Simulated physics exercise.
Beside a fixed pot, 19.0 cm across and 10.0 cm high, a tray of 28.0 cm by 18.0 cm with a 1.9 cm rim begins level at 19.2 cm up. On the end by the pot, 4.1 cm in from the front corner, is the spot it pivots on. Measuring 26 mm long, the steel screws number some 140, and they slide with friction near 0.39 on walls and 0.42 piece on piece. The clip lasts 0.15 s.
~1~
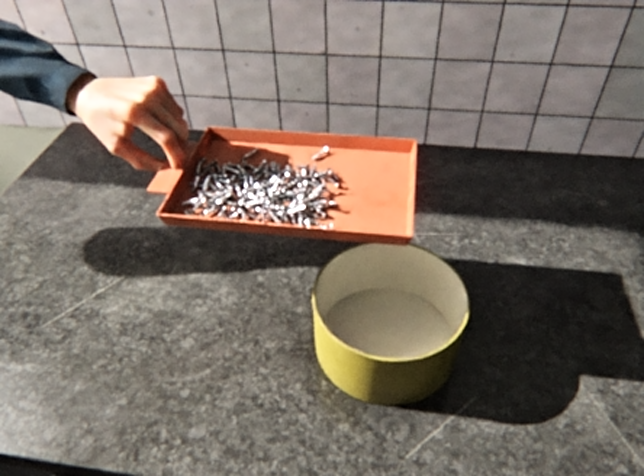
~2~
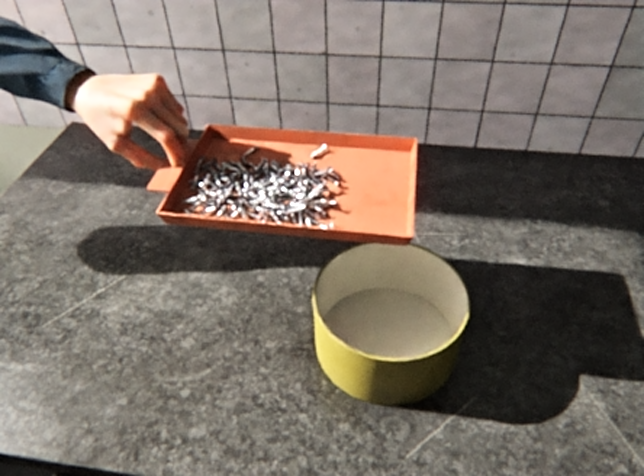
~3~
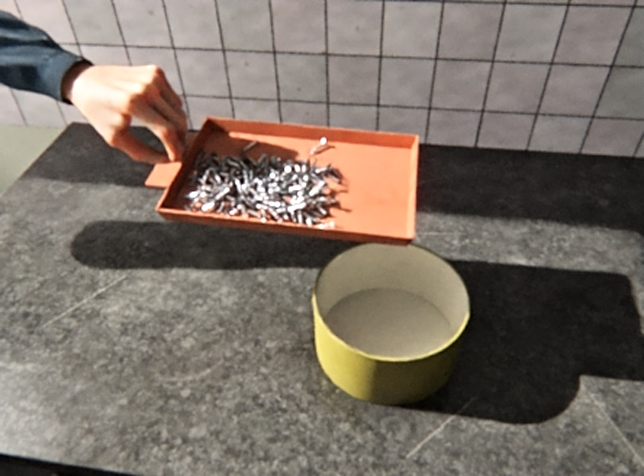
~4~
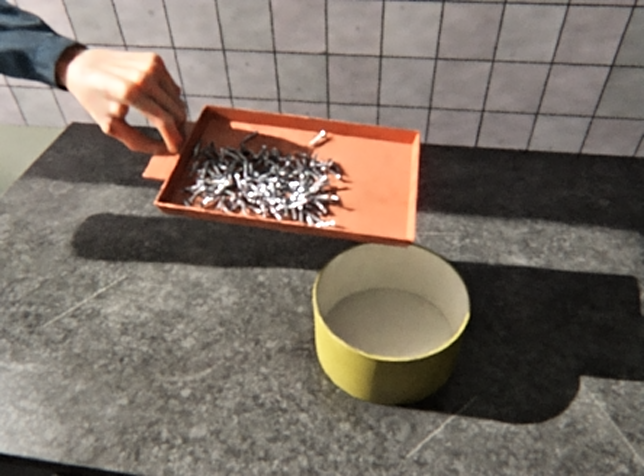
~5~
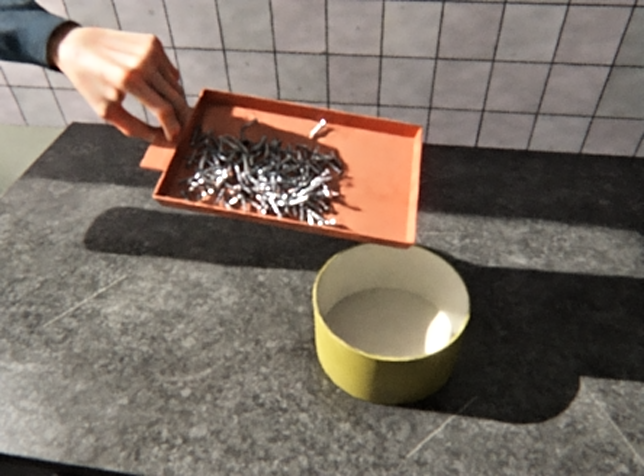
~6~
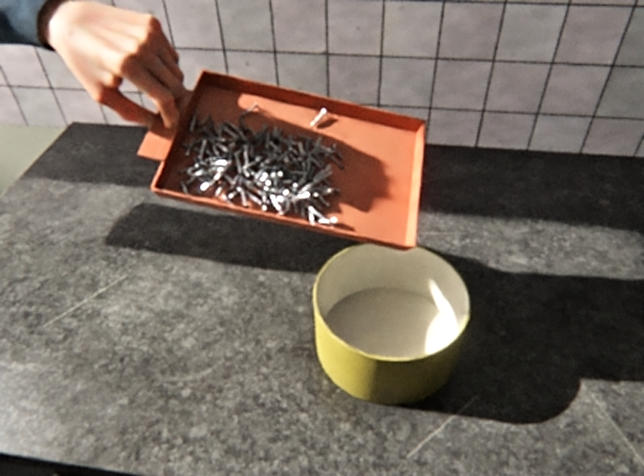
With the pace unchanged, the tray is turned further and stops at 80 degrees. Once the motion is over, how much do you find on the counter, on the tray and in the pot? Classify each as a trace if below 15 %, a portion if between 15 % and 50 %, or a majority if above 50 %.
Counter: A portion. Tray: A trace. Pot: A majority.
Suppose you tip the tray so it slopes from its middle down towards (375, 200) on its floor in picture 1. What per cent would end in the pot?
About 15 per cent.
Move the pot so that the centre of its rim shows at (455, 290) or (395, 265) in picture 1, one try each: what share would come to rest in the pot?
About 40 and 20 per cent.
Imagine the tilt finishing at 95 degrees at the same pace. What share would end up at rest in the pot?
That would be around 65 percent.
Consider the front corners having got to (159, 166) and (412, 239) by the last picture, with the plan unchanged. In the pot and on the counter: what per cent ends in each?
Pot: 55, counter: 45.
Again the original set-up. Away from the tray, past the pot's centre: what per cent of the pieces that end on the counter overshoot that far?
80 %.
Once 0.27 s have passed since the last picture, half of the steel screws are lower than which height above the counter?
Roughly 26 centimetres, give or take.
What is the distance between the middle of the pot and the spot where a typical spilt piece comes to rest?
Roughly 20 cm.
Then, 0.16 s after the last picture, tilt 51 degrees; the tray holds 100 %, the pot 0 %.
Then, 0.27 s after the last picture, tilt 73 degrees; the tray holds 100 %, the pot 0 %.
Then, 0.51 s after the last picture, tilt 80 degrees; the tray holds 5 %, the pot 55 %.
In the end, counter 35 %, tray 5 %, pot 60 %.
